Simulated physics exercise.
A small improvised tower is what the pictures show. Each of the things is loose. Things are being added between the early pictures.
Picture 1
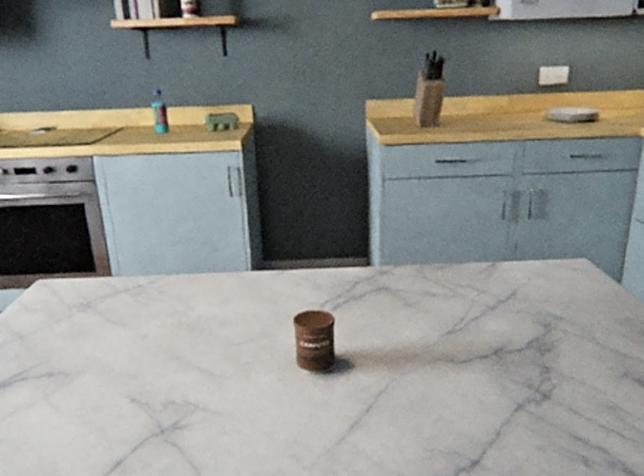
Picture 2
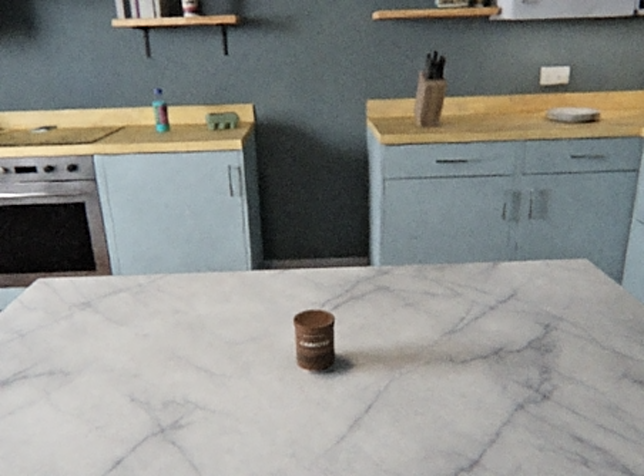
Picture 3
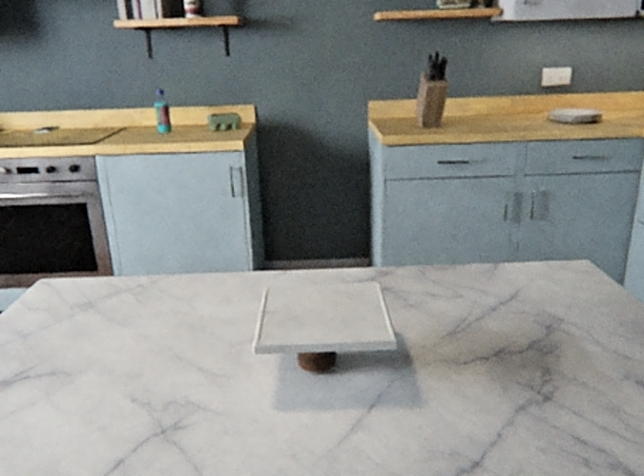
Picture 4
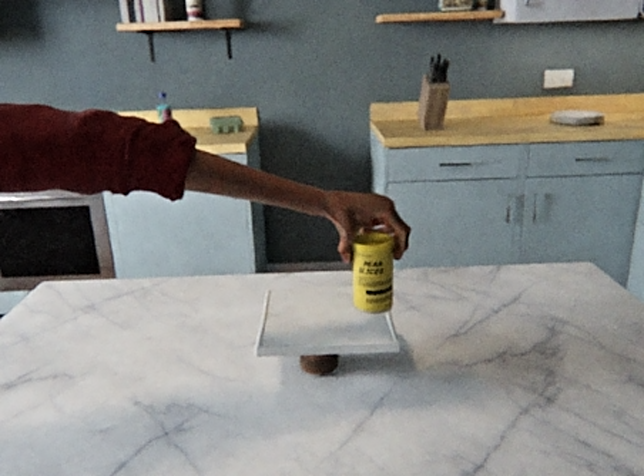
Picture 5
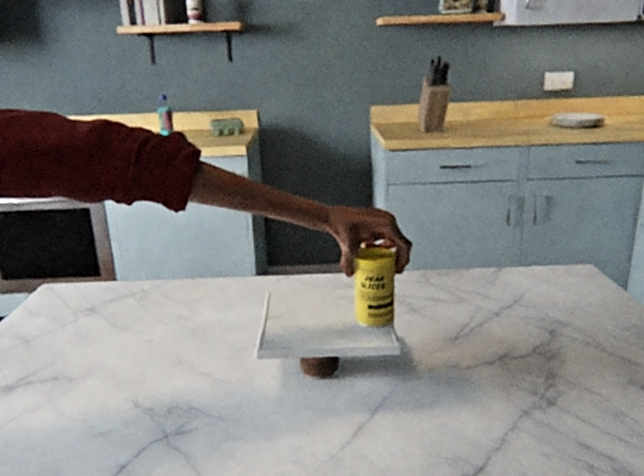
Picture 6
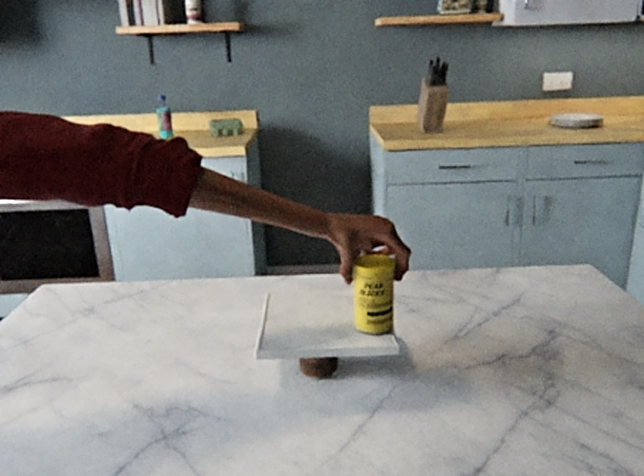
A hand lowers a yellow tin onto the right side of a white lid atop a brown tin.
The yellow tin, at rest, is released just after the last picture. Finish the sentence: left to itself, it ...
... drops.
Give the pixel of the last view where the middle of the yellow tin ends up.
The object winds up at approximately (493, 398).
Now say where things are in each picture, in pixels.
In the first frame, the last thing is not in view yet.
In the second frame, the last thing is not in view yet.
In the third frame, the last thing is not in view yet; white lid (324, 314).
In the fourth frame, coming down; yellow tin (373, 273); white lid (326, 317).
In the fifth frame, coming down; yellow tin (375, 287); white lid (327, 319).
In the sixth frame, set down, still held; yellow tin (374, 294); white lid (326, 320).
Then, 0.30 s on from there, yellow tin now fallen; white lid turned 32° from how it was put.
Then, 0.50 s on from there, white lid turned 51° from how it was put.
Then, 0.60 s on from there, white lid turned 35° from how it was put.
Then, 1.10 s on from there, white lid now fallen.
In the end, fallen, white lid and yellow tin; brown tin unmoved. At the end, from the last picture's camera, yellow tin near (493, 397). The stack loses its balance.
